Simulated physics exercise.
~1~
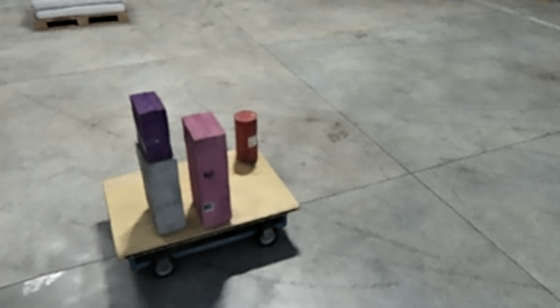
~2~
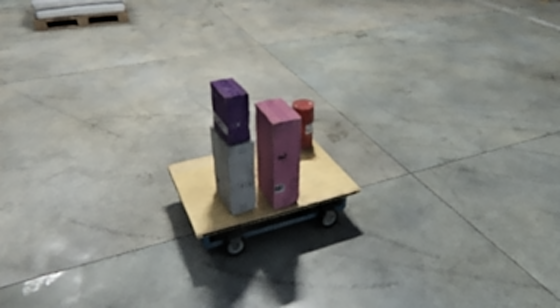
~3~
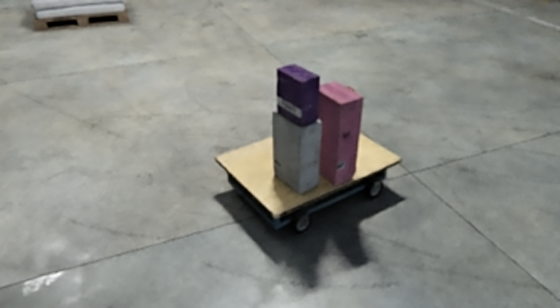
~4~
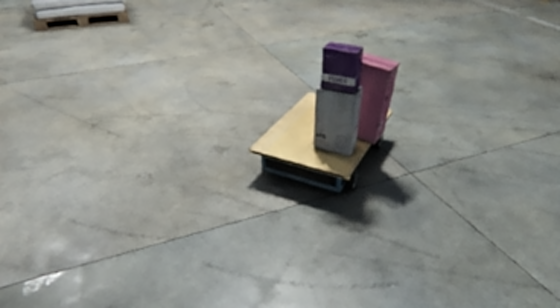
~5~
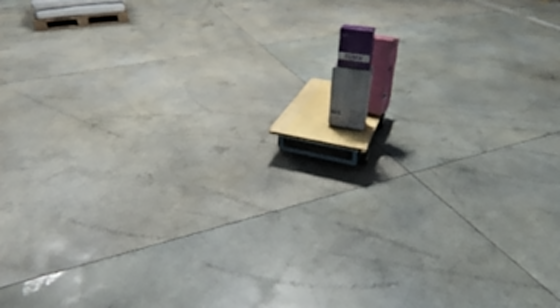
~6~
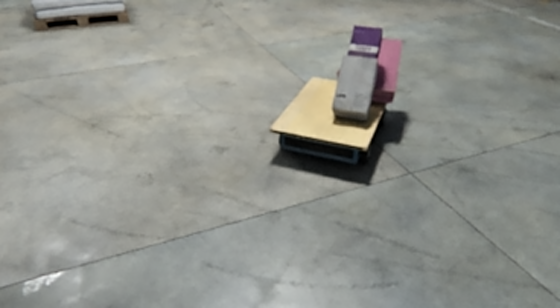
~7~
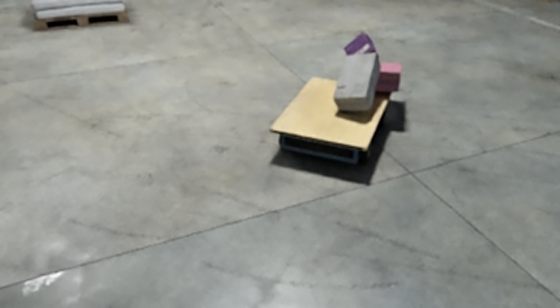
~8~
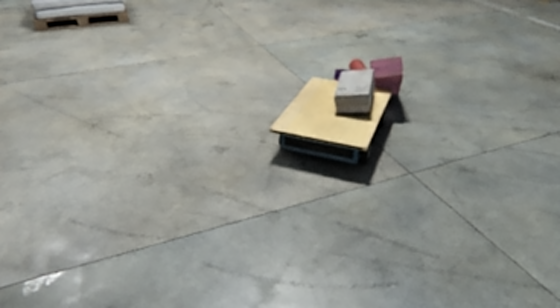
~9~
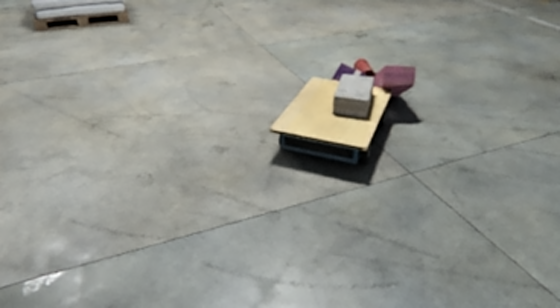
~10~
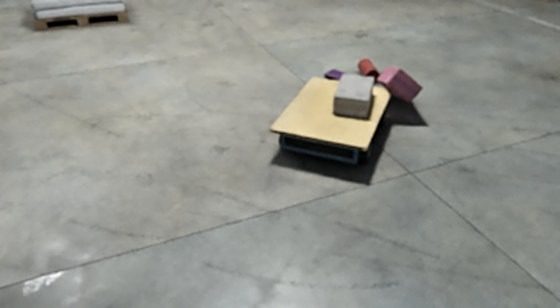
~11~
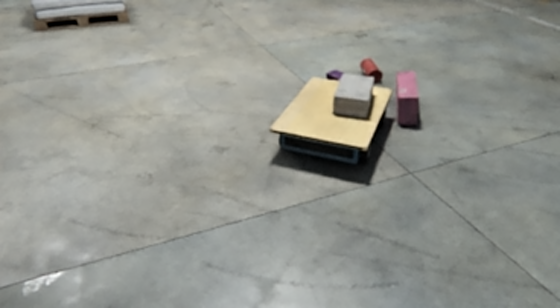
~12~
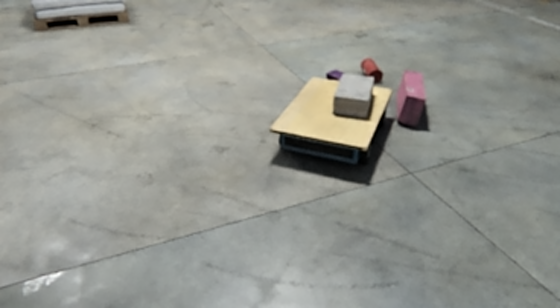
The clip opens on a low wheeled cart carrying a purple box, a white box, a pink box and a red canister, all upright, across a gray concrete floor. It rolls rightward and away, swinging around as it goes, and the canister disappears behind the boxes. As the cart comes to a stop, the boxes tip toward its far edge. The purple and pink boxes tumble off while the white box topples onto the deck, and the canister reappears beyond the cart. Finally, the white box lies alone on the still deck, with the others on the floor.
